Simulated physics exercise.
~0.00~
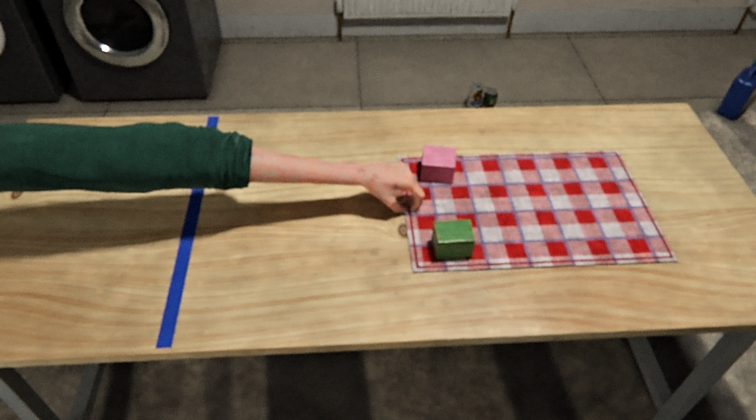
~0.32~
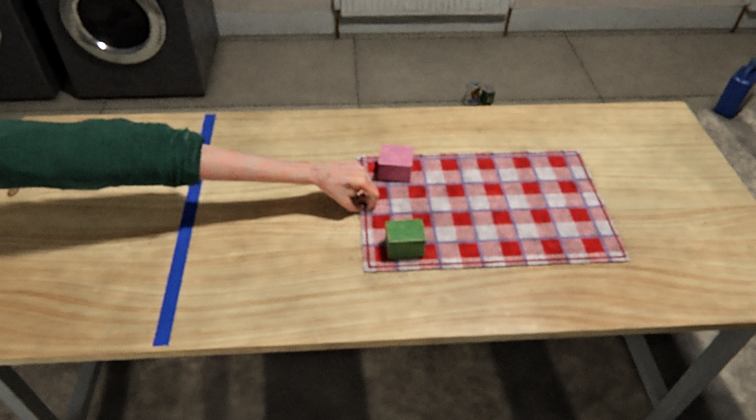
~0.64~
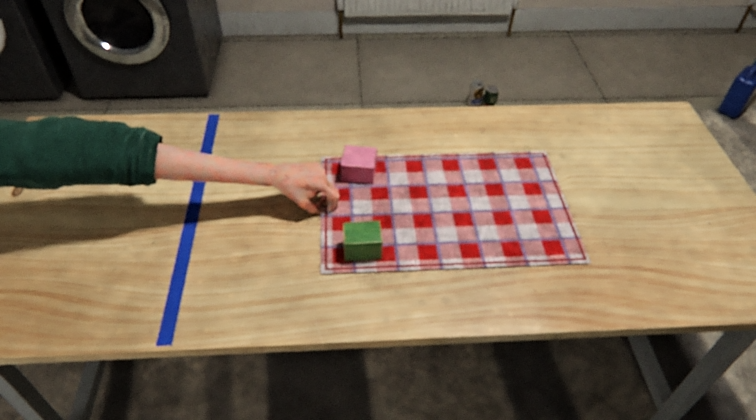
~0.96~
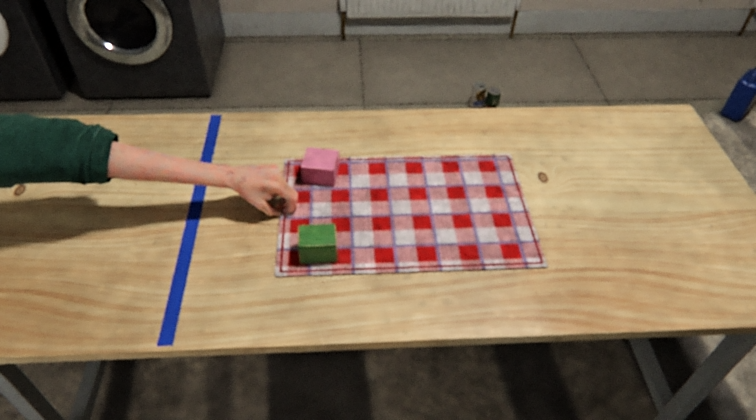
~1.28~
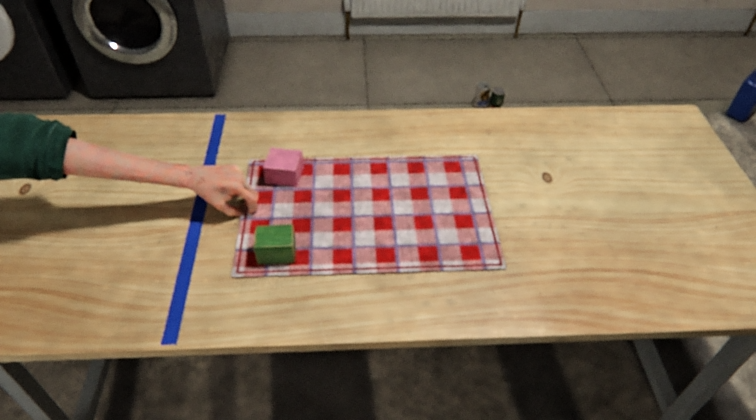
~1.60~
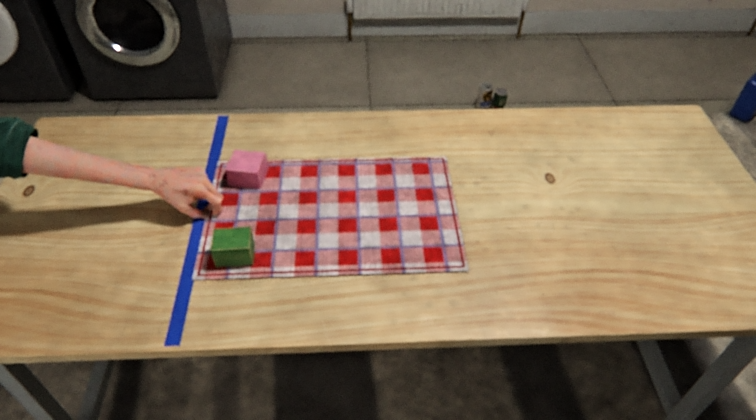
In the video, a hand in a green sleeve pulls a red and white checkered cloth leftward across a wooden table, with a pink block and a green block riding on it, until its left edge reaches the blue tape strip, both blocks still on the cloth.
